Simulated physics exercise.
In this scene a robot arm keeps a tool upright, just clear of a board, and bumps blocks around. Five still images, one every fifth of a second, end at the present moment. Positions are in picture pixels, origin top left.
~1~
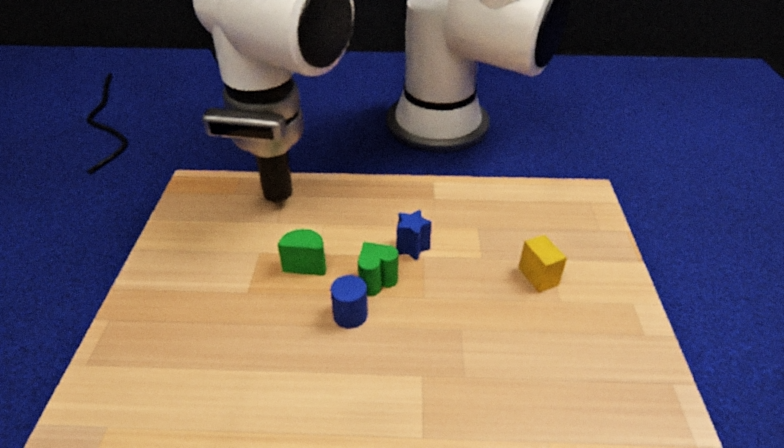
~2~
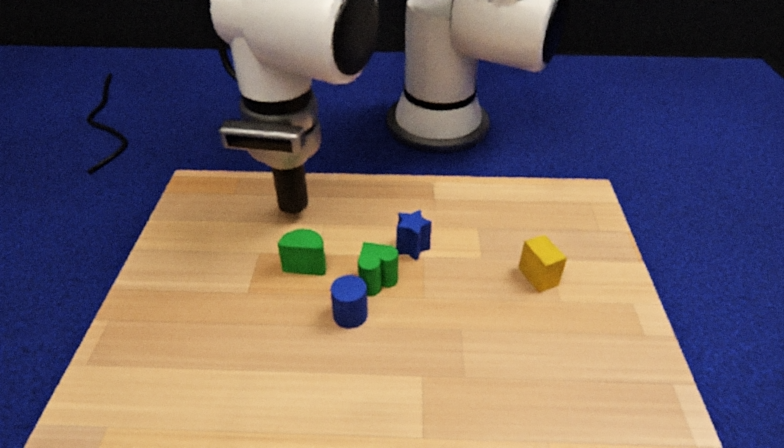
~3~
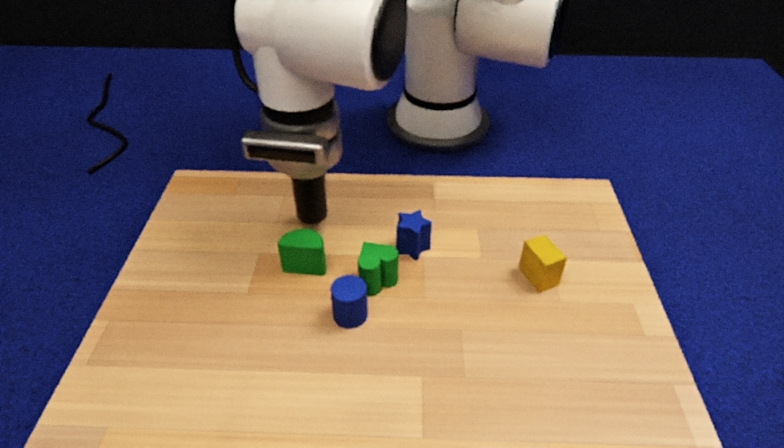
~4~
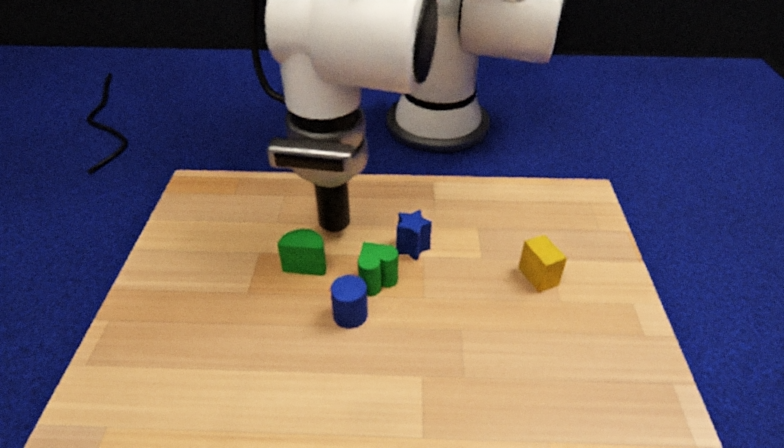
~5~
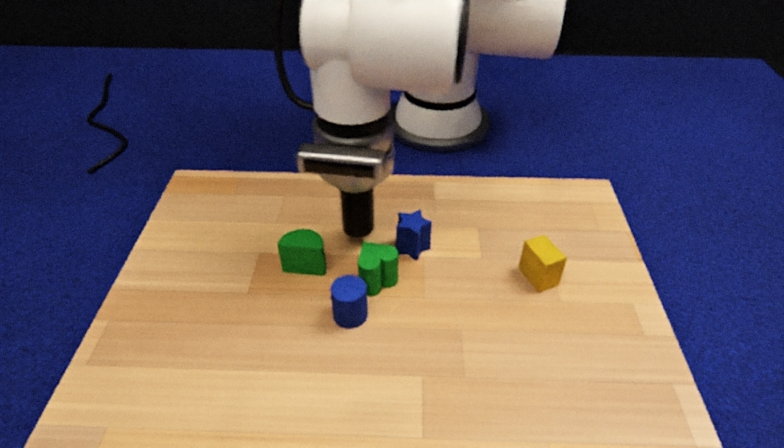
A white robot arm with a dark, rod-like tool works over a pale wooden board on a blue surface, seen from a fixed, raised view at the front. Two green blocks, a blue star and a blue cylinder sit near the middle, with a yellow block to the right. The arm glides rightward and slightly nearer, passing behind the green D-shaped block, while every block stays still.
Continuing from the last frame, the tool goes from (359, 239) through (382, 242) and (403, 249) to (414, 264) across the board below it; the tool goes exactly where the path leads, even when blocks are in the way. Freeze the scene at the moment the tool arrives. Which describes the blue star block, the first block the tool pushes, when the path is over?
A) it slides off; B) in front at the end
A
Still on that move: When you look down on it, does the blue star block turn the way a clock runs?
I expect not.
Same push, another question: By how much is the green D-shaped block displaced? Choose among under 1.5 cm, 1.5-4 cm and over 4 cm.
The answer will be the short band, under 1.5 cm.
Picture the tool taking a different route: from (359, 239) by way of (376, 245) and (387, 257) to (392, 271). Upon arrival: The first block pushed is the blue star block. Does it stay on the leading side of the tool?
The tool should slip past it.
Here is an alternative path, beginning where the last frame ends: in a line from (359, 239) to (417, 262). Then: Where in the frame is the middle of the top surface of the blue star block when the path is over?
Top centre: (443, 223).
The first path, step by step. Halfway along, tool (393, 233); blue star block (423, 222).
At the end, tool (415, 253); green D-shaped block unmoved; green heart block unmoved; blue star block (444, 230), turned 25° anticlockwise.
